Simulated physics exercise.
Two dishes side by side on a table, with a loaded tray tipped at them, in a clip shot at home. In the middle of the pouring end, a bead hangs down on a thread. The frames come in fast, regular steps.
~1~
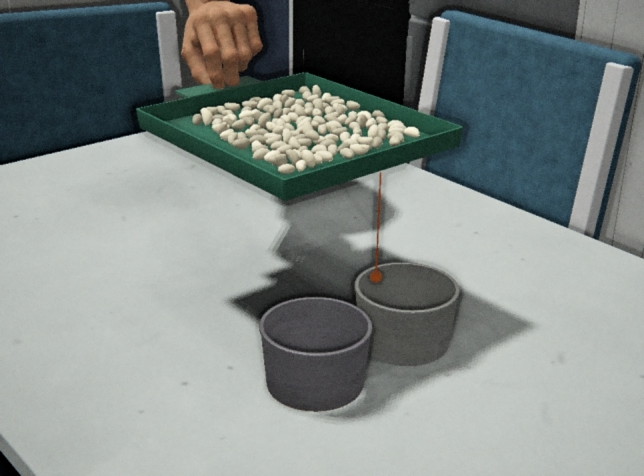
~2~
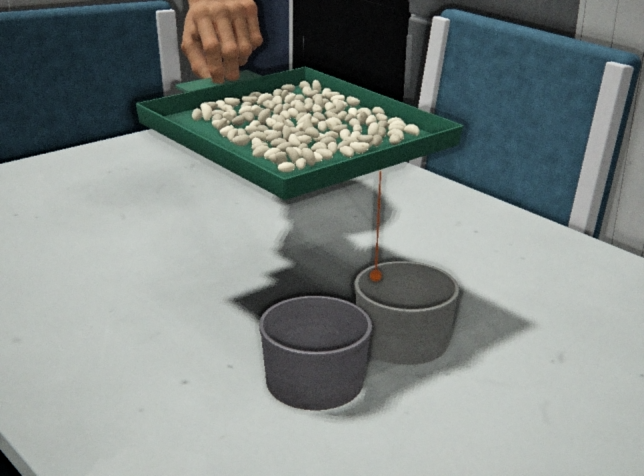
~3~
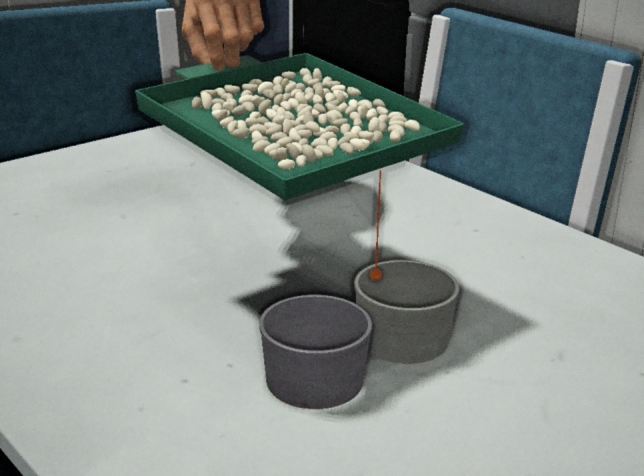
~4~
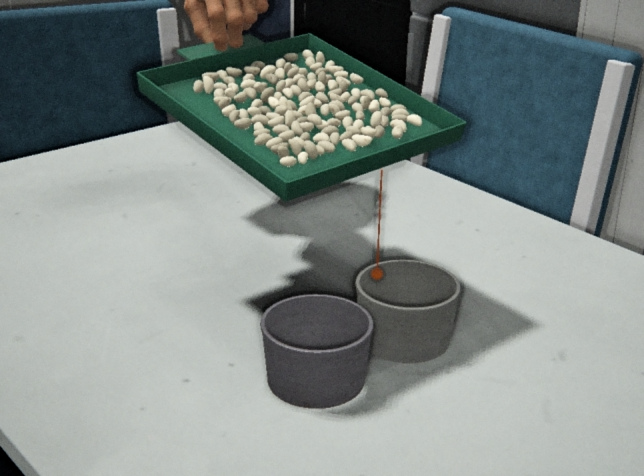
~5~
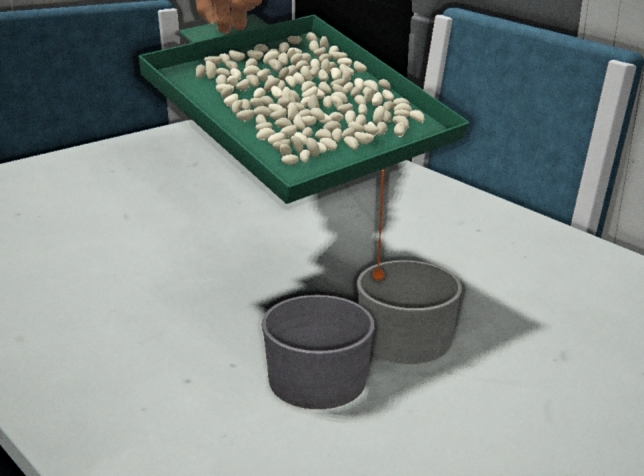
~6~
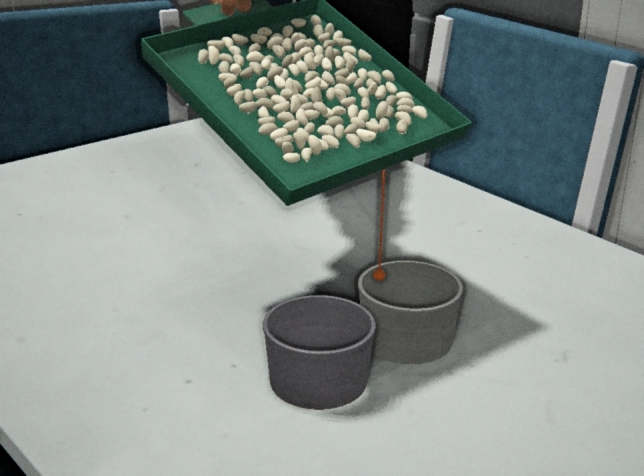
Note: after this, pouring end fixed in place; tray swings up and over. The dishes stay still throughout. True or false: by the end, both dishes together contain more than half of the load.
False.
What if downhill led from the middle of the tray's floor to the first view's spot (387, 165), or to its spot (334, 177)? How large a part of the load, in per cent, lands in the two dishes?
It comes to about 10 per cent the first time and about 30 per cent the second.
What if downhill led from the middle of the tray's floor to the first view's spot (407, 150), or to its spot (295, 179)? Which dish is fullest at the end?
1: The dish to the right. 2: The dish to the left.
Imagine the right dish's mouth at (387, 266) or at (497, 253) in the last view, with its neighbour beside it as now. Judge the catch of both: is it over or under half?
In the first position a minority, in the second a minority.
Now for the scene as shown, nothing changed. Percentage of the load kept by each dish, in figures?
30 percent ends in the left dish, 0 percent in the right.
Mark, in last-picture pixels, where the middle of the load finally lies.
About pixel (400, 404).
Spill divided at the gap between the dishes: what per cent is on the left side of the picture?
That comes to about 10 per cent of the pieces.
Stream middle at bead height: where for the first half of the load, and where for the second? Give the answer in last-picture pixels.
First close to (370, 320), next close to (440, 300).
Just after the last frame, tray tipped steeply; almost all on the tray; just a few in the air.
A moment on, tray tipped past a quarter turn; almost all on the tray; just a few in the left dish; about a tenth outside both.
Further on, tray tipped past a quarter turn; roughly a quarter in the left dish; just a few in the right dish; the larger part outside both.
When it is over, tray tipped past a quarter turn; roughly a quarter in the left dish; just a few in the right dish; the larger part outside both.
